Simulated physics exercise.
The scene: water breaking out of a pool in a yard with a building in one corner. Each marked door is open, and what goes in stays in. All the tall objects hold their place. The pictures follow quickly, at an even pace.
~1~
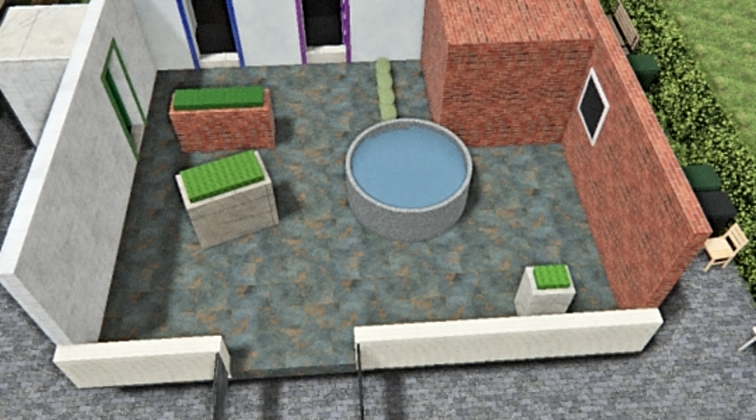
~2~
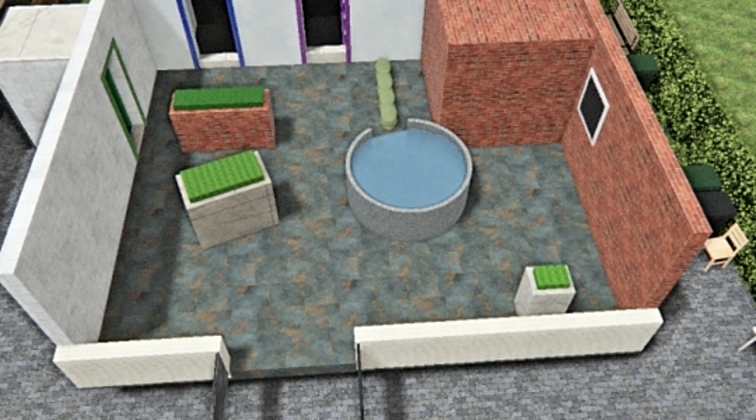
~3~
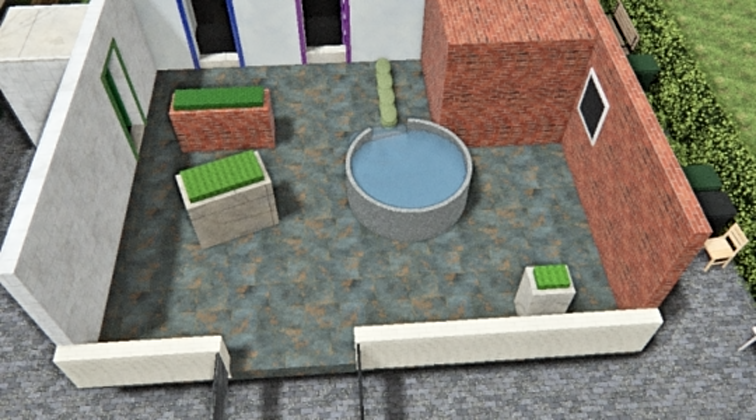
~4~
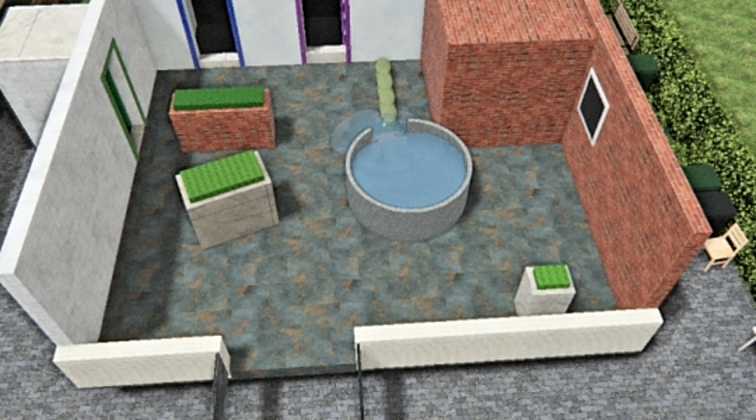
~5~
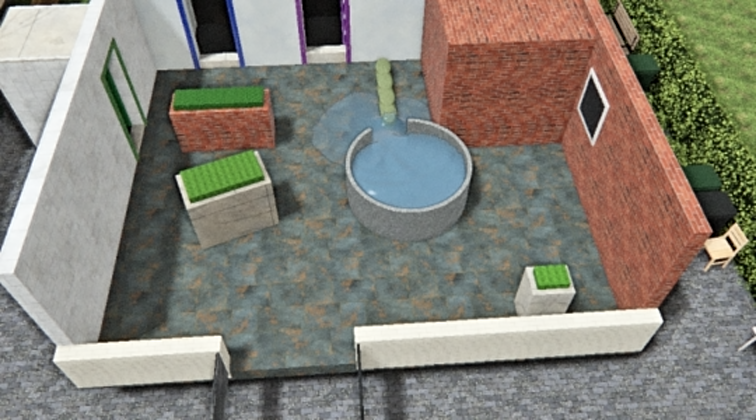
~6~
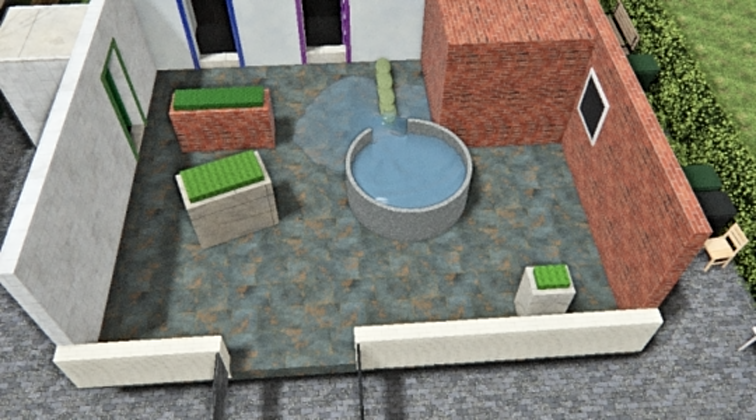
In a walled yard, a round pool opens at its far side and water spreads outward.
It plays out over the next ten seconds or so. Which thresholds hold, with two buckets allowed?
The green door floods; the blue door holds within the limit; the purple door holds within the limit.
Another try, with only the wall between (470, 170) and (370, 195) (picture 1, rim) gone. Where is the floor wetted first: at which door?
The one in green.
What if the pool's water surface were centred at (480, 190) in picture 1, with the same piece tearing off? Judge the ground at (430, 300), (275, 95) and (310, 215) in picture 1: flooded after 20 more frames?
One after the other: Clear, awash, clear.
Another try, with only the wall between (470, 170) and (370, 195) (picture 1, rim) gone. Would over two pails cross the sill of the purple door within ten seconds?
My reading: Purple holds.
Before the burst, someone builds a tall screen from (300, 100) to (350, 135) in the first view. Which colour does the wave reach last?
I say the green door.
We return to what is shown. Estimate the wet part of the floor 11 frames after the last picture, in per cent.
Close to 25 %.
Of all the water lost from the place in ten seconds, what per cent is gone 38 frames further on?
Near 20 in a hundred.
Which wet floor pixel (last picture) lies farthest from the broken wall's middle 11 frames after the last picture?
Roughly at (157, 73).
A moment on, water covers 20 % of the floor; the green door not reached, the blue door not reached, the purple door wet at the sill, nothing in.
Next, water covers 25 % of the floor; the green door not reached, the blue door wet at the sill, nothing in, the purple door wet at the sill, nothing in.
Then, water covers 30 % of the floor; the green door wet at the sill, nothing in, the blue door wet at the sill, nothing in, the purple door wet at the sill, nothing in.
Later, water covers 50 % of the floor; the green door over two buckets in, the blue door wet at the sill, nothing in, the purple door wet at the sill, nothing in.
In the end, water covers 75 % of the floor; the green door far over two buckets in, the blue door wet at the sill, nothing in, the purple door wet at the sill, nothing in.
